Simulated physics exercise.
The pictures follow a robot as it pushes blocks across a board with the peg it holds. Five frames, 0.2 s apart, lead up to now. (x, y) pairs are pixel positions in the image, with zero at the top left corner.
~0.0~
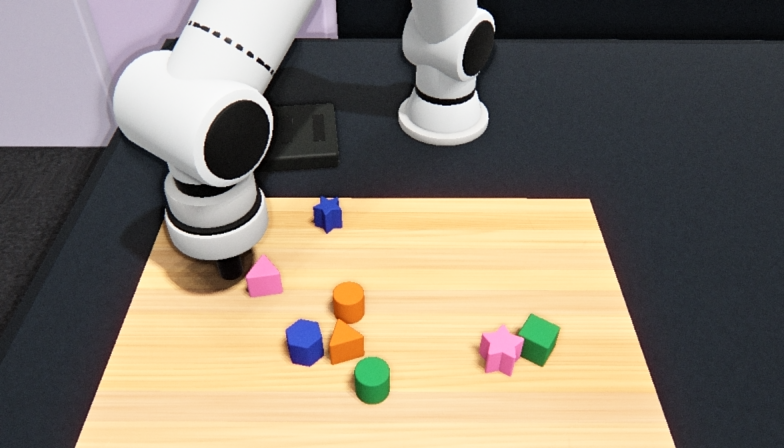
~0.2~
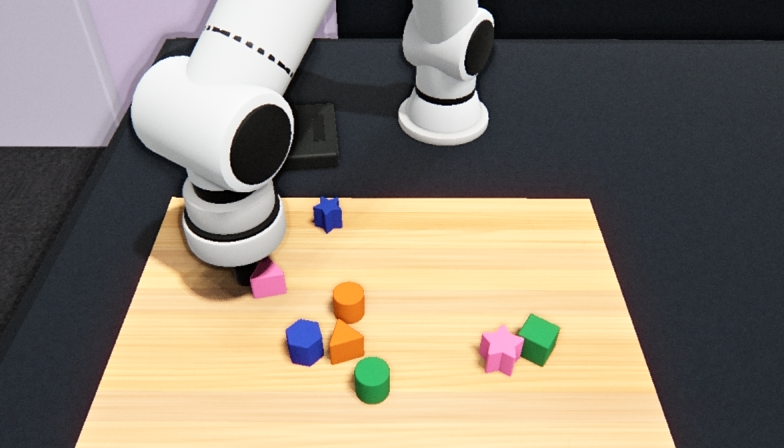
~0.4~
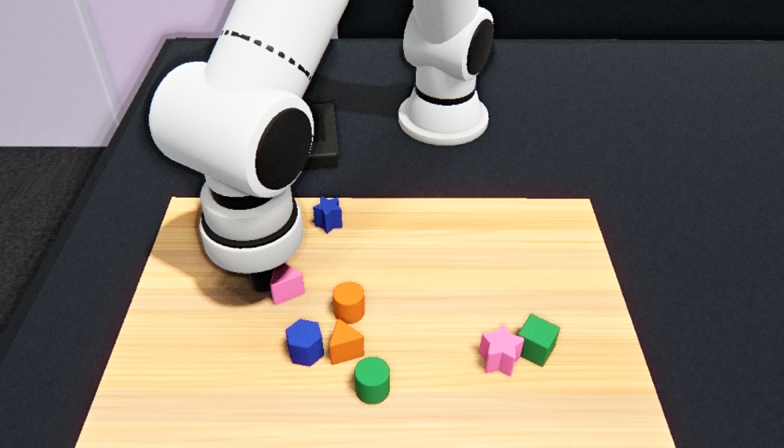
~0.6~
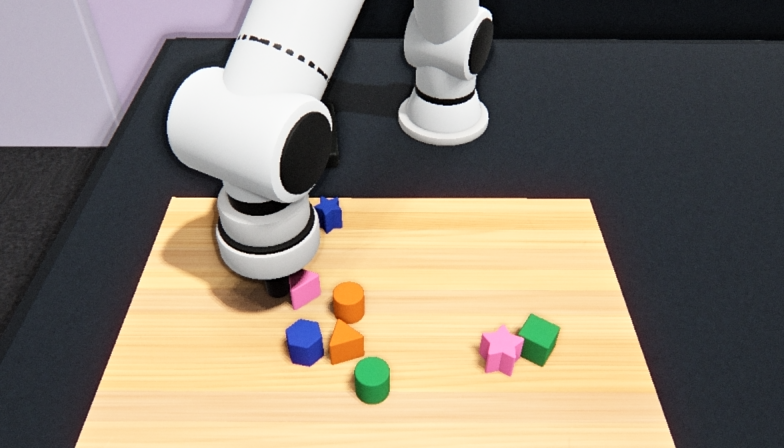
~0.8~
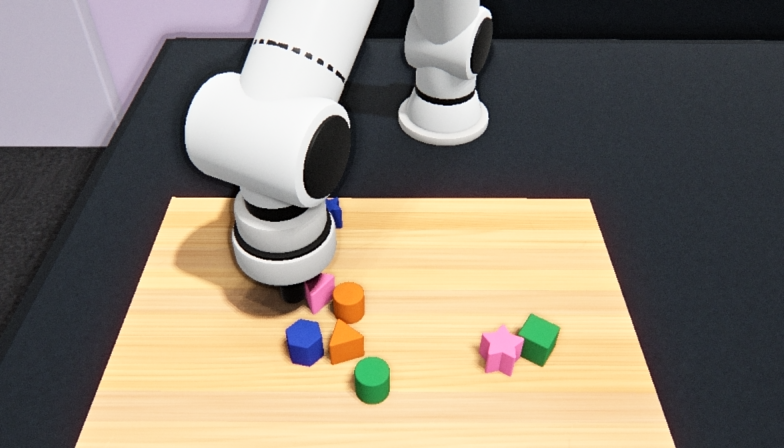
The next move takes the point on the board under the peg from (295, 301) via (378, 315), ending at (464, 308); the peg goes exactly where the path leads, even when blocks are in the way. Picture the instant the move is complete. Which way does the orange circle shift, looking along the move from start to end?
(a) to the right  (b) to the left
Answer: A.
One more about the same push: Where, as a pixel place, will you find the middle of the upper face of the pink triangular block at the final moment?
Pixel (359, 275).
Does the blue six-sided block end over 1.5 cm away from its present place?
No - that is not the case.
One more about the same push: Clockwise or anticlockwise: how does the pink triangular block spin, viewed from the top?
Anticlockwise.
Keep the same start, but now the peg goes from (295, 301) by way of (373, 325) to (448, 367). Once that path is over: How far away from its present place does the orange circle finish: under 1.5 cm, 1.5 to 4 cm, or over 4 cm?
More than 4 cm.
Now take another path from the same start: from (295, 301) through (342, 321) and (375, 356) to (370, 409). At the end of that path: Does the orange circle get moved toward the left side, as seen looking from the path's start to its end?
Final answer: Yes.
On the path given first. One third of the way, peg (350, 307); pink triangular block (355, 275), turned 35° anticlockwise; orange circle (377, 296).
Two thirds of the way, peg (408, 308); pink triangular block (359, 275), turned 55° anticlockwise; orange circle (436, 303).
At the end, peg (465, 301); blue six-sided block in place; pink triangular block (359, 275), turned 55° anticlockwise; orange triangular block in place; orange circle (474, 309).
